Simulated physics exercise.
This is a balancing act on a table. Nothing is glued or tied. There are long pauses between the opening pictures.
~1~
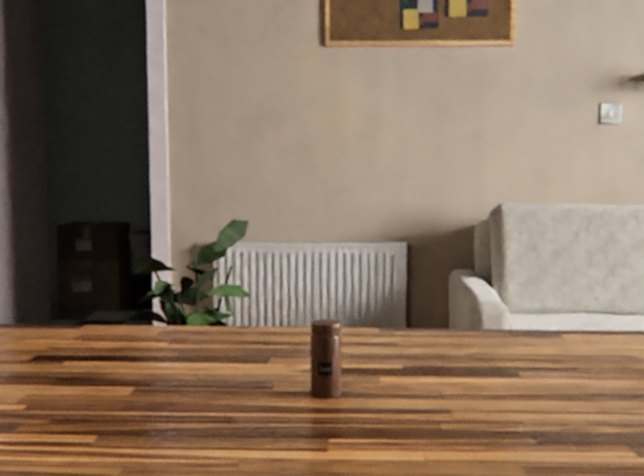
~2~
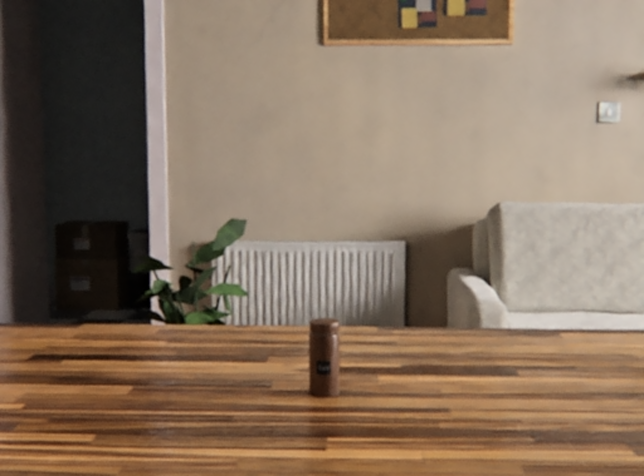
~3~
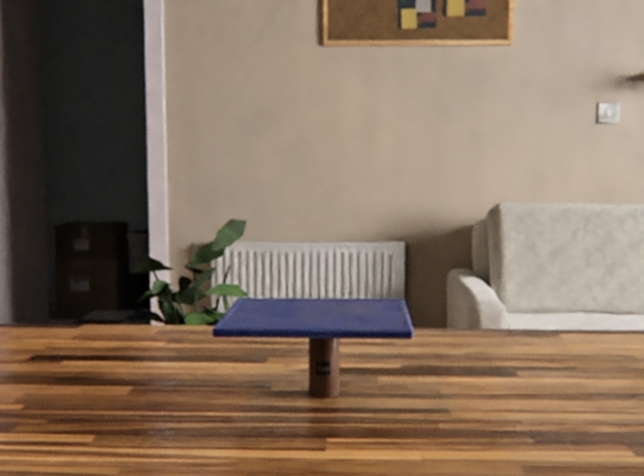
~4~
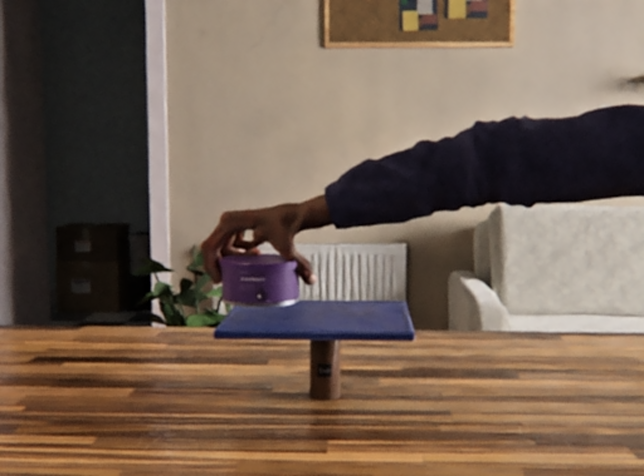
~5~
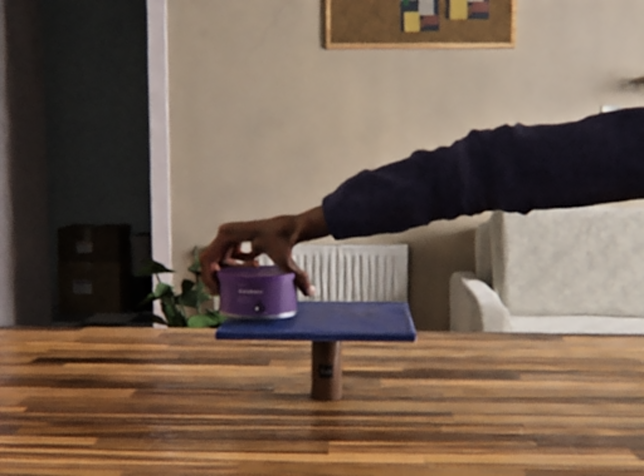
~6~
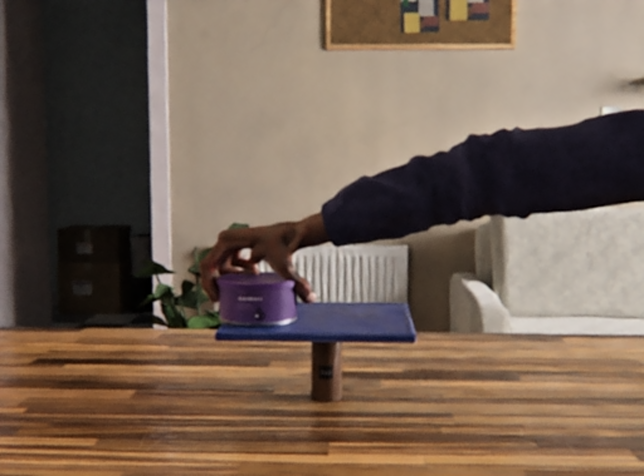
A flat blue lid appears on top of a small brown cylinder that stands alone on a striped wooden table. Then a dark-sleeved arm reaches in from the right, holding a purple tub above the lid's left side, and the hand lowers it a short way onto the surface, fingers still around it.
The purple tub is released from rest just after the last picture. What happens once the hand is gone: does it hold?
In the end the stack loses its balance.
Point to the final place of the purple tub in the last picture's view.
At about (278, 366).
Then, 0.30 s on from there, purple tub now fallen; blue lid turned 55° from how it was put.
Then, 0.60 s on from there, blue lid now fallen; brown shaker turned 59° from how it was put.
Then, 0.70 s on from there, brown shaker now fallen.
Then, 1.30 s on from there, things are still on the move.
In the end, fallen, blue lid, purple tub and brown shaker. At the end, from the last picture's camera, purple tub near (278, 366). The stack comes apart.
